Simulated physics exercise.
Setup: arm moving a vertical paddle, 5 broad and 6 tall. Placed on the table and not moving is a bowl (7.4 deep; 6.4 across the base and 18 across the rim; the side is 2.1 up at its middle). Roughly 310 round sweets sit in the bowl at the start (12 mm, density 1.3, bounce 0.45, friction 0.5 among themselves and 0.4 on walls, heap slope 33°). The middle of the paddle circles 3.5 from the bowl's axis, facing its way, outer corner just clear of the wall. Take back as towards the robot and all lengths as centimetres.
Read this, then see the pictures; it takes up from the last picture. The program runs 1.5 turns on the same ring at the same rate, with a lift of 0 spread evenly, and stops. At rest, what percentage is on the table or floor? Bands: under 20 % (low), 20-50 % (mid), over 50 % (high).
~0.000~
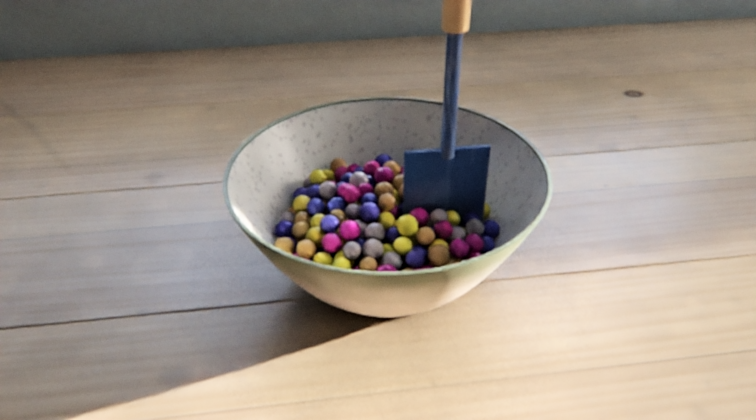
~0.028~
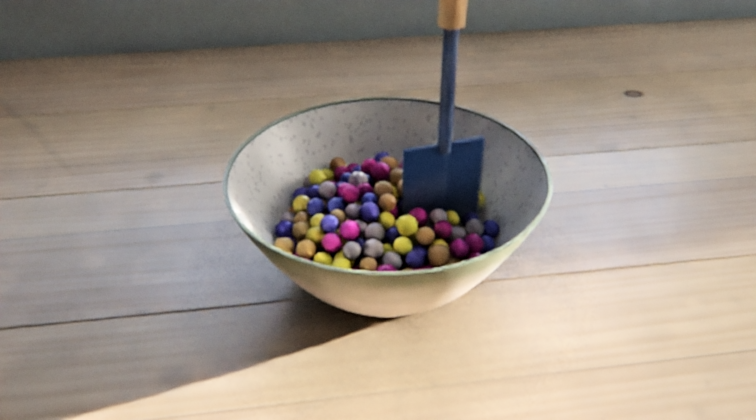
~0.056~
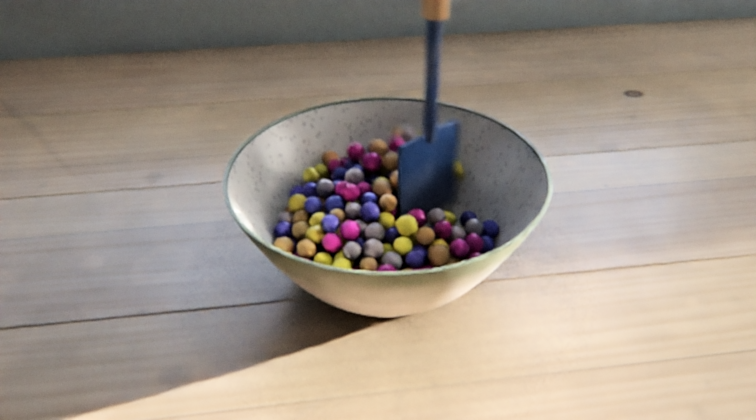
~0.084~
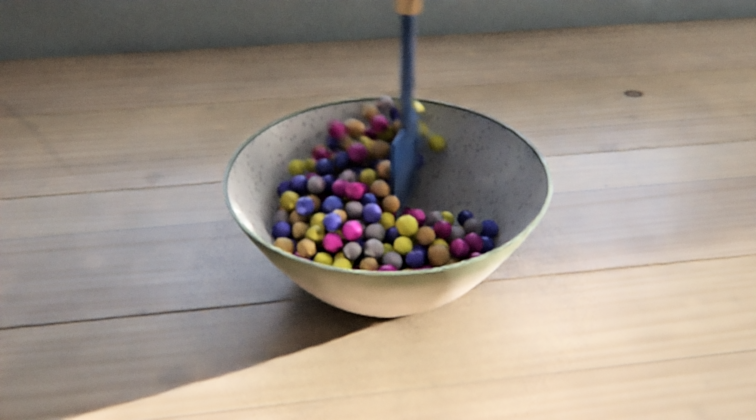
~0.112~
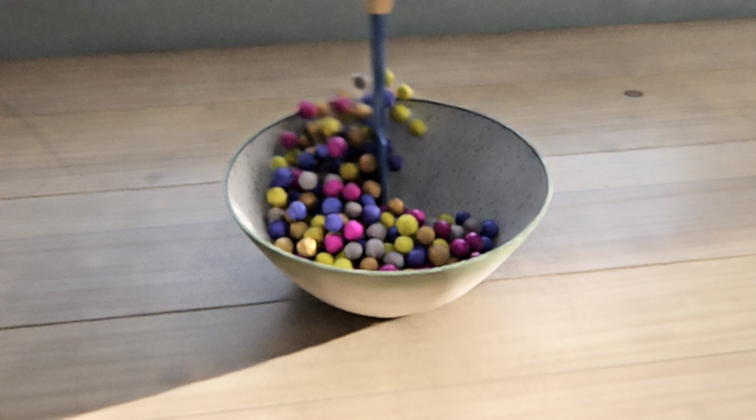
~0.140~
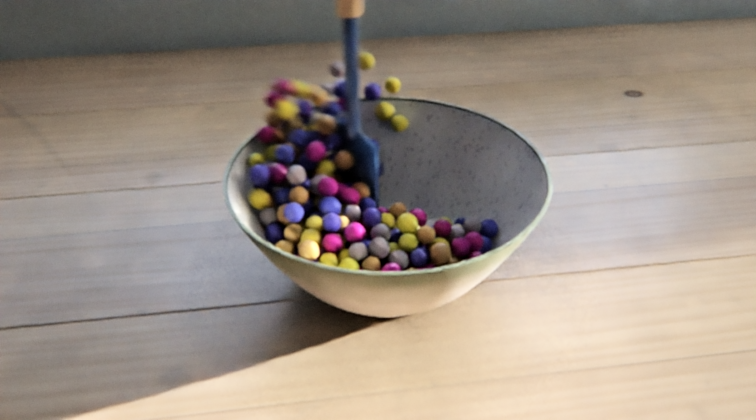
Mid.
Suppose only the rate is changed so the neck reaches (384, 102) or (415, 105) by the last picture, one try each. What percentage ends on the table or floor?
About 20 % for one try and about 5 % for the other, in order.
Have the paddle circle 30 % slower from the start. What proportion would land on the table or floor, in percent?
15 %.
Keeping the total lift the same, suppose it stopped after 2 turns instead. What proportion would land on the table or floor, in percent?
It would be around 40 percent.
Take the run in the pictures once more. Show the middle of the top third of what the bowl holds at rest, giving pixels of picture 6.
The centre is near pixel (349, 262).
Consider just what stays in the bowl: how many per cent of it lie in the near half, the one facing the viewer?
Roughly 60 per cent.
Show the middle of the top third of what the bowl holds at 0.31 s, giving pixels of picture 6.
About (452, 226) in the last picture.
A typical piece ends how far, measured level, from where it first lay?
Around 10 cm.
After 0.31 s, 278° round, highest piece 12 above the table; 252 in the bowl, 17 on the table or floor, 44 in flight or on the tool.
After 0.47 s, 80° round, highest piece 11 above the table; 215 in the bowl, 80 on the table or floor, 18 in flight or on the tool.
After 0.76 s, 180° round, highest piece 7 above the table; 196 in the bowl, 116 on the table or floor, 1 in flight or on the tool.
After 1.46 s, 180° round, highest piece 6 above the table; 196 in the bowl, 117 on the table or floor.
At rest, 196 in the bowl, 117 on the table or floor. That is 37 % on the table or floor.
